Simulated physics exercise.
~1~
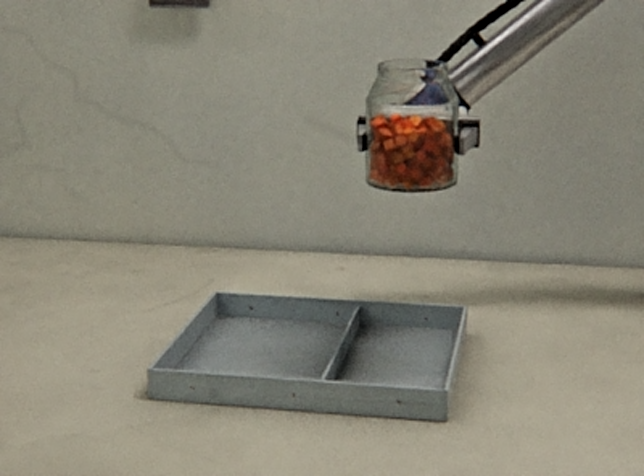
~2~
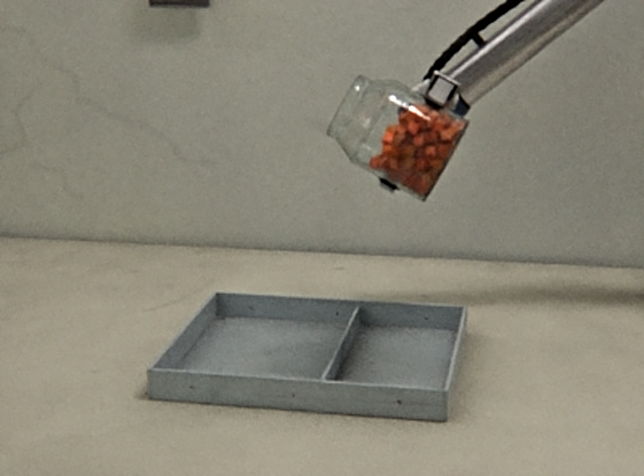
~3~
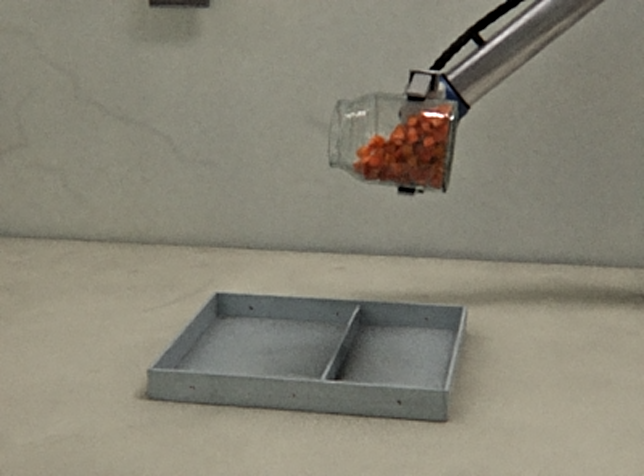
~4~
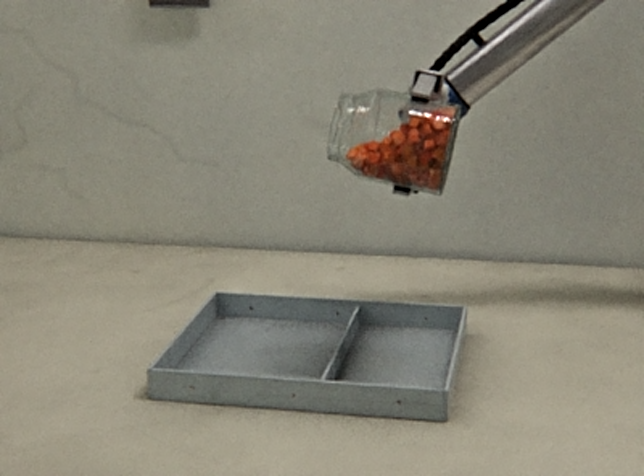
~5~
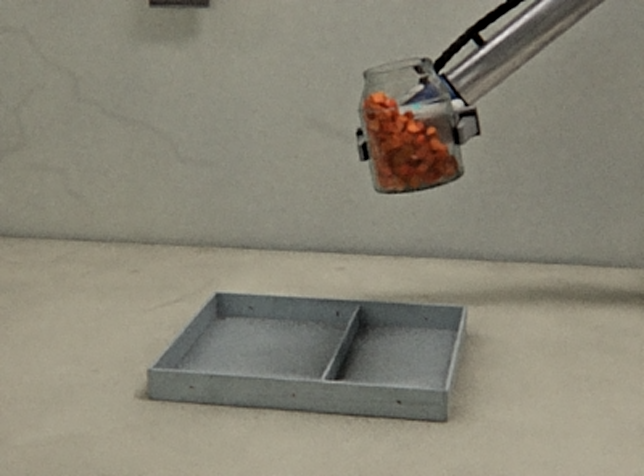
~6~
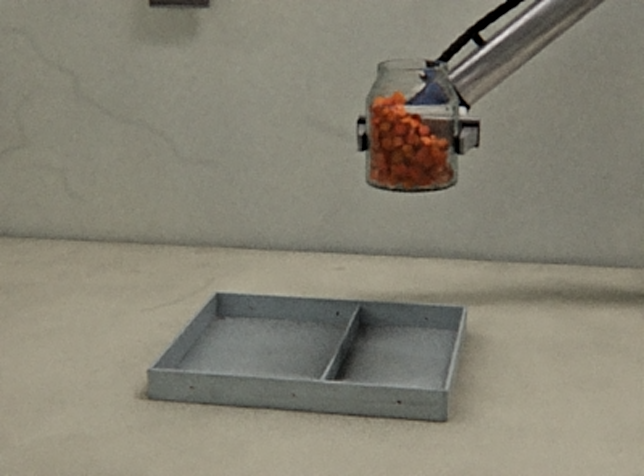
The footage shows a robotic arm holding a glass jar of orange vegetable dice above a grey divided tray, tipping it leftward onto its side so the pieces slide towards the mouth. The arm then turns the jar upright again, with the dice still inside, heaped unevenly, and the tray empty.
